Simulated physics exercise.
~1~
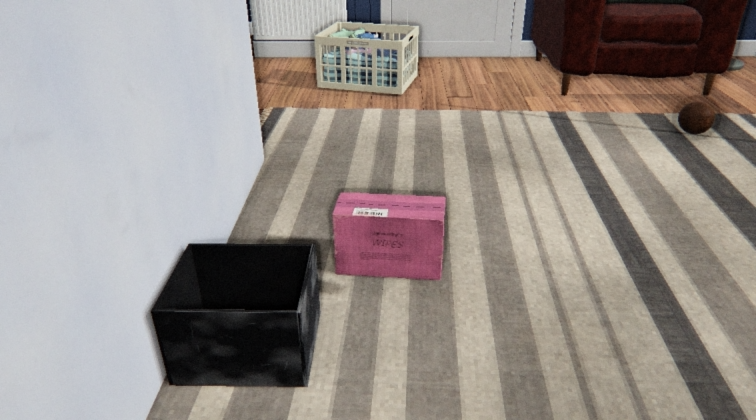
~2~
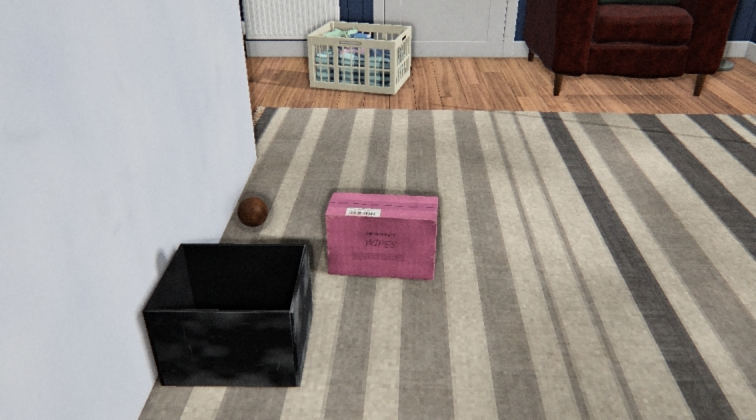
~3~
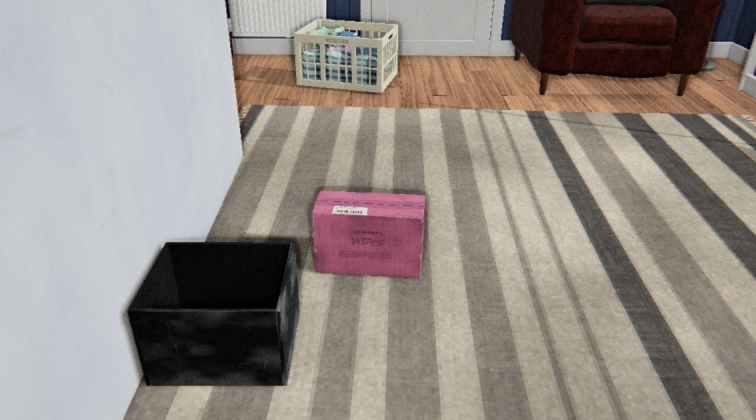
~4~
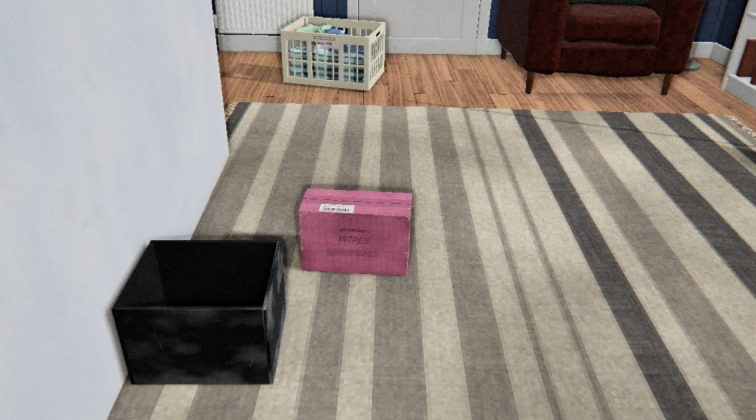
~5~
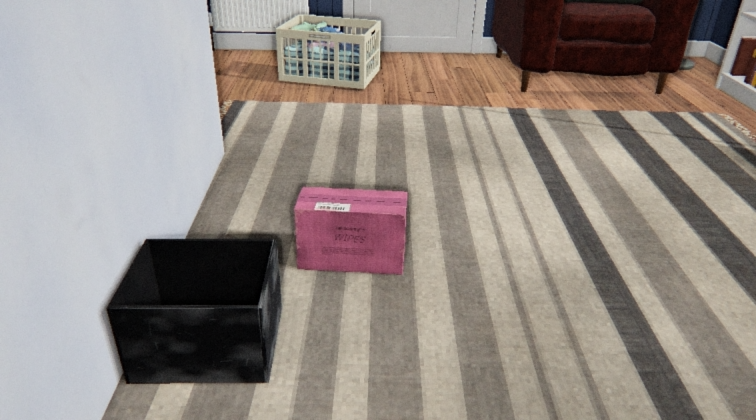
In a living room, a brown ball flies left and disappears into an open black box.
